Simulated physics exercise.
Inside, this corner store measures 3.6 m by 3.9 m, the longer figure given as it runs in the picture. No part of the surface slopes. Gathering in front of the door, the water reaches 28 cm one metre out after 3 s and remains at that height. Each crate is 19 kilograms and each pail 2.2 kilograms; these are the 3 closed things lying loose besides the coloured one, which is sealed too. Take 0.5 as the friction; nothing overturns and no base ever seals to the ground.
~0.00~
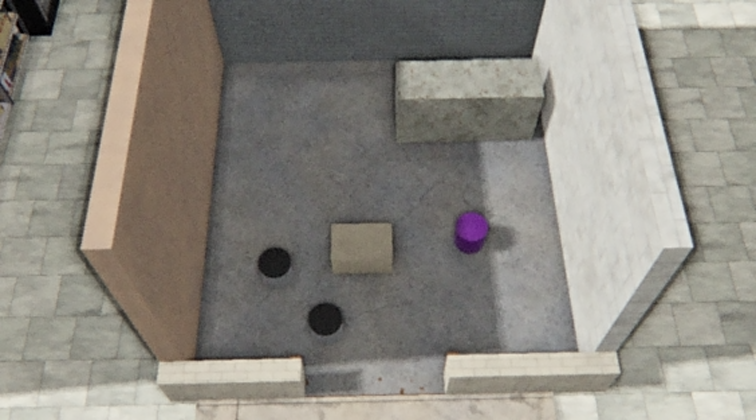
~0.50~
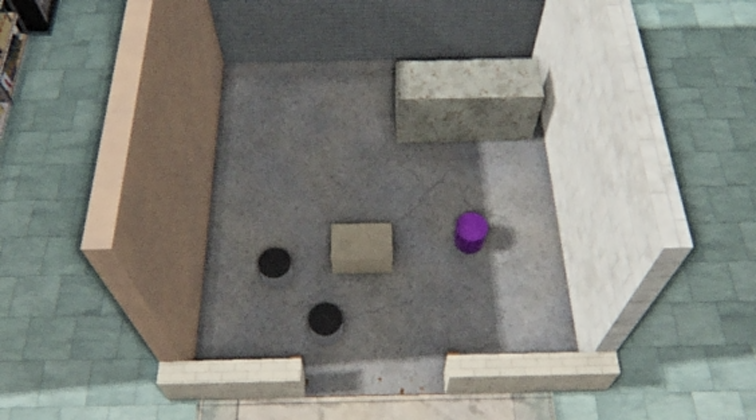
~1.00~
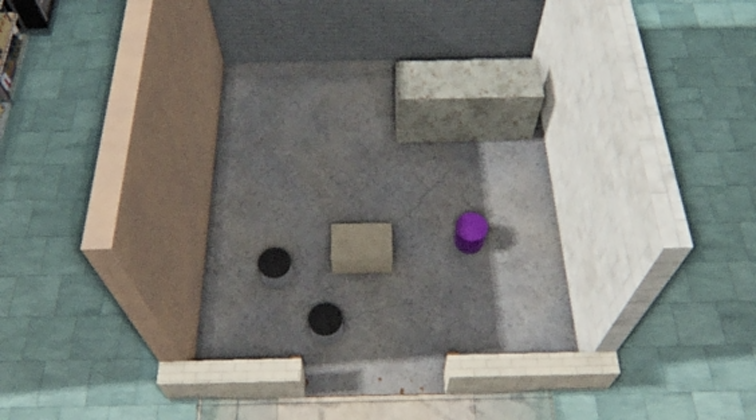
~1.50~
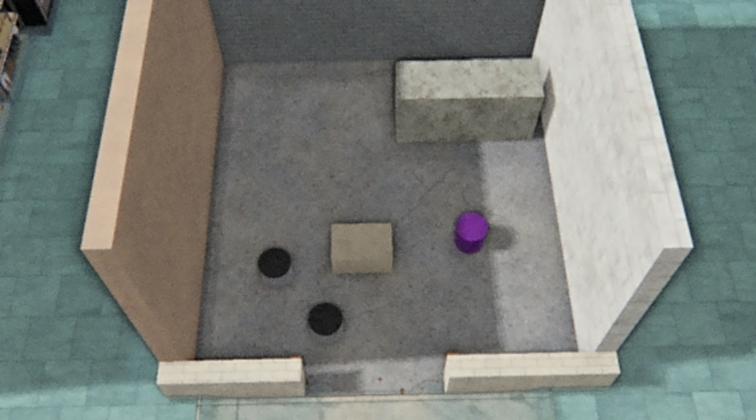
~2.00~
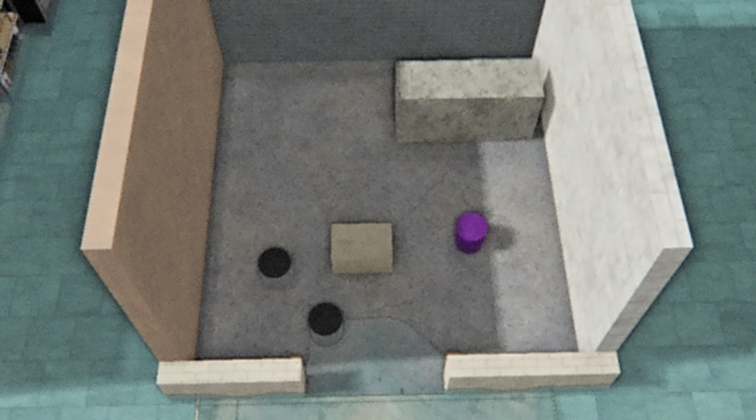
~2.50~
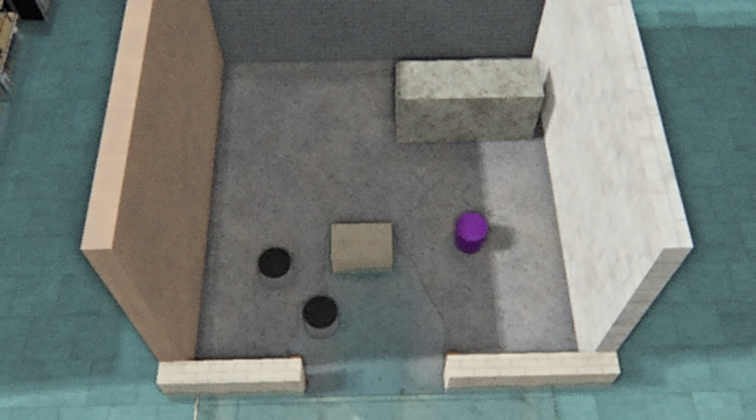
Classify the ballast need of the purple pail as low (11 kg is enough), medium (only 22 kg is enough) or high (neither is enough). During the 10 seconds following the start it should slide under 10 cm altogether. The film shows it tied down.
Medium.
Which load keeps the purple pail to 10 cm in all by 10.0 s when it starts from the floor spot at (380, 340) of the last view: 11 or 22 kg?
The answer: No weight will do.
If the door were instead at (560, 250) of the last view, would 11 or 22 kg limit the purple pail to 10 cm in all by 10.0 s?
Lab note: Both masses insufficient.
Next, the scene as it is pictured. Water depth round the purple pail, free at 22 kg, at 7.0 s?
Something like 13 centimetres.
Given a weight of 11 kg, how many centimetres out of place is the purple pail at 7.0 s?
About 60 cm.
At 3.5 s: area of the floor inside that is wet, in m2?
Close to 5.5 m2, I'd say.
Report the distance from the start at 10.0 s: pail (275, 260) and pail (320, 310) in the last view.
They've ended up 60 cm and 60 cm away, in that order.
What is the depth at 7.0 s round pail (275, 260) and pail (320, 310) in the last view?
Around 15 cm and 3 cm.
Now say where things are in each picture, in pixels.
In the first picture, the purple pail at (472, 227) rests on the ground; water covers 0.0 m2; 0 of 4 have shifted.
In the second picture, the purple pail at (472, 227) rests on the ground; water covers 0.0 m2; 0 of 4 have shifted.
In the third picture, the purple pail at (472, 227), on the bottom; water covers 0.0 m2; 0 of 4 have shifted.
In the fourth picture, the purple pail at (472, 227), on the bottom; 0.0 m2 under water; 0 of 4 have shifted.
In the fifth picture, the purple pail at (472, 227), on the bottom; 0.5 m2 under water; 0 of 4 have shifted.
In the sixth picture, the purple pail at (472, 227), on the bottom; water covers 1.2 m2; 1 of 4 have shifted.
After 3.5 s the purple pail would be 1 cm from its start with 11 kg and 0 cm from its start with 22 kg; 6 cm of water round it then.
After 4.5 s the purple pail would be 26 cm from its start with 11 kg and 0 cm from its start with 22 kg; 7 cm of water round it then.
After 7.0 s the purple pail would be 59 cm from its start with 11 kg and 0 cm from its start with 22 kg; 13 cm of water round it then.
After 10.0 s the purple pail would be 91 cm from its start with 11 kg and 0 cm from its start with 22 kg; 11 cm of water round it then.
